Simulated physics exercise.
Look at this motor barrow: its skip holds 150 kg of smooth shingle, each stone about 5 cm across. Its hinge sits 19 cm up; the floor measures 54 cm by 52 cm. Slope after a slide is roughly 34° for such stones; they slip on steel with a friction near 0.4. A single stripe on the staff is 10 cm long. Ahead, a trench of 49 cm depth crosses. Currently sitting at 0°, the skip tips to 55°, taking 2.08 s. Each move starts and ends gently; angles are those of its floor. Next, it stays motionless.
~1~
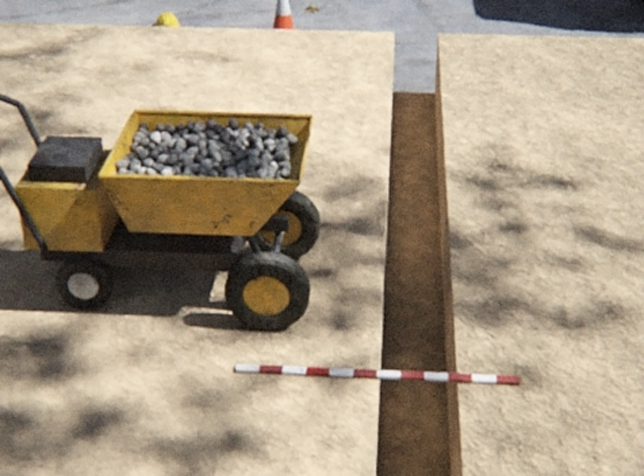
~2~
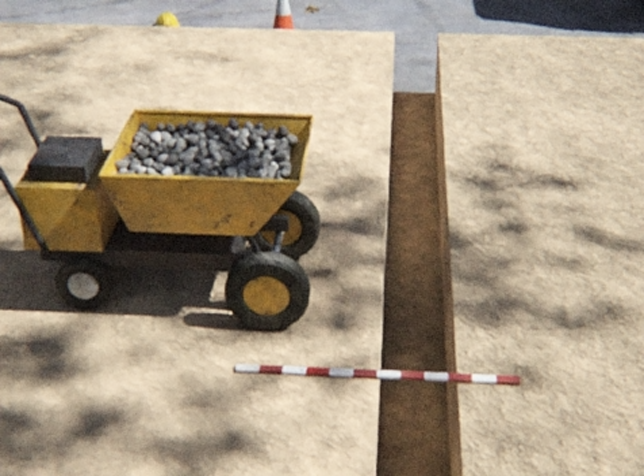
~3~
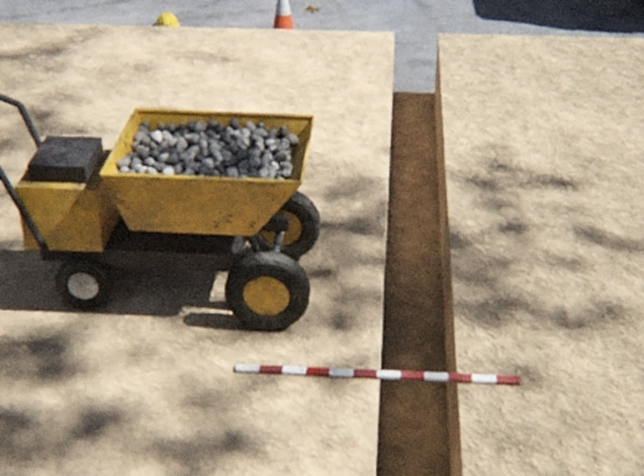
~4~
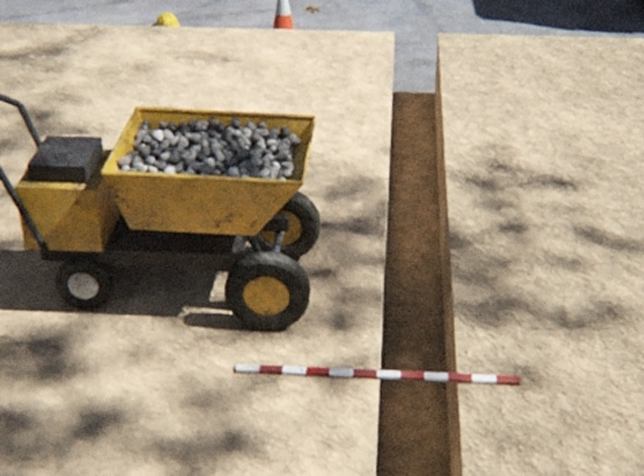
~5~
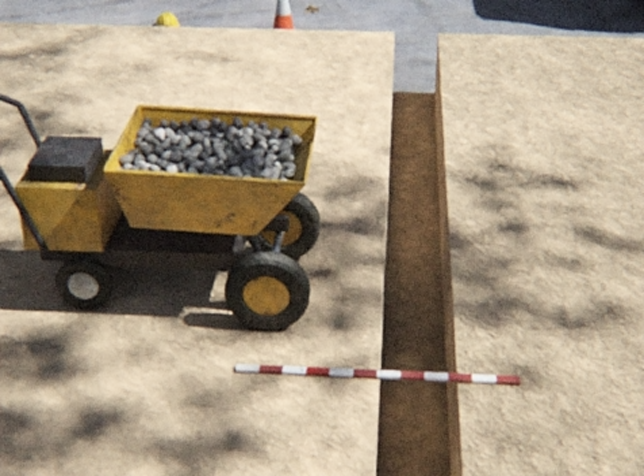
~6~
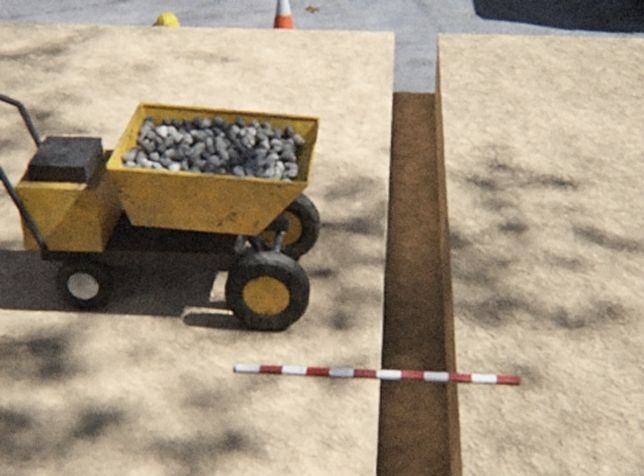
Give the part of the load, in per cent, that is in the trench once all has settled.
Close to 57 in a hundred.
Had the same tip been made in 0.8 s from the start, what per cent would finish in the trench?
In that case some 40 per cent.
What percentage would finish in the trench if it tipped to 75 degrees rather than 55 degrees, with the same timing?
Close to 70 per cent then.
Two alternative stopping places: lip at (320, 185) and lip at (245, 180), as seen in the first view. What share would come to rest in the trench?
Around 40% for the first place and 50% for the second.
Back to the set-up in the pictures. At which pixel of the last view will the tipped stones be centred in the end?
I'd point somewhere around (421, 368).
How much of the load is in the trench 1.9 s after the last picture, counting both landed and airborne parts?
By then, around 20 percent.
Then, 1.2 s after the last picture the floor is at 46°, 100 % in the skip; the foremost stones are at (378, 206).
Then, 1.9 s after the last picture the floor is at 55°, 78 % in the skip, 19 % in the trench, 2 % past the trench; the foremost stones are at (482, 303).
Then, 2.2 s after the last picture the floor is at 55°, 61 % in the skip, 32 % in the trench, 7 % past the trench; the foremost stones are at (546, 295).
Then, 4.2 s after the last picture the floor is at 55°, 35 % in the skip, 57 % in the trench, 8 % past the trench; the foremost stones are at (606, 295).
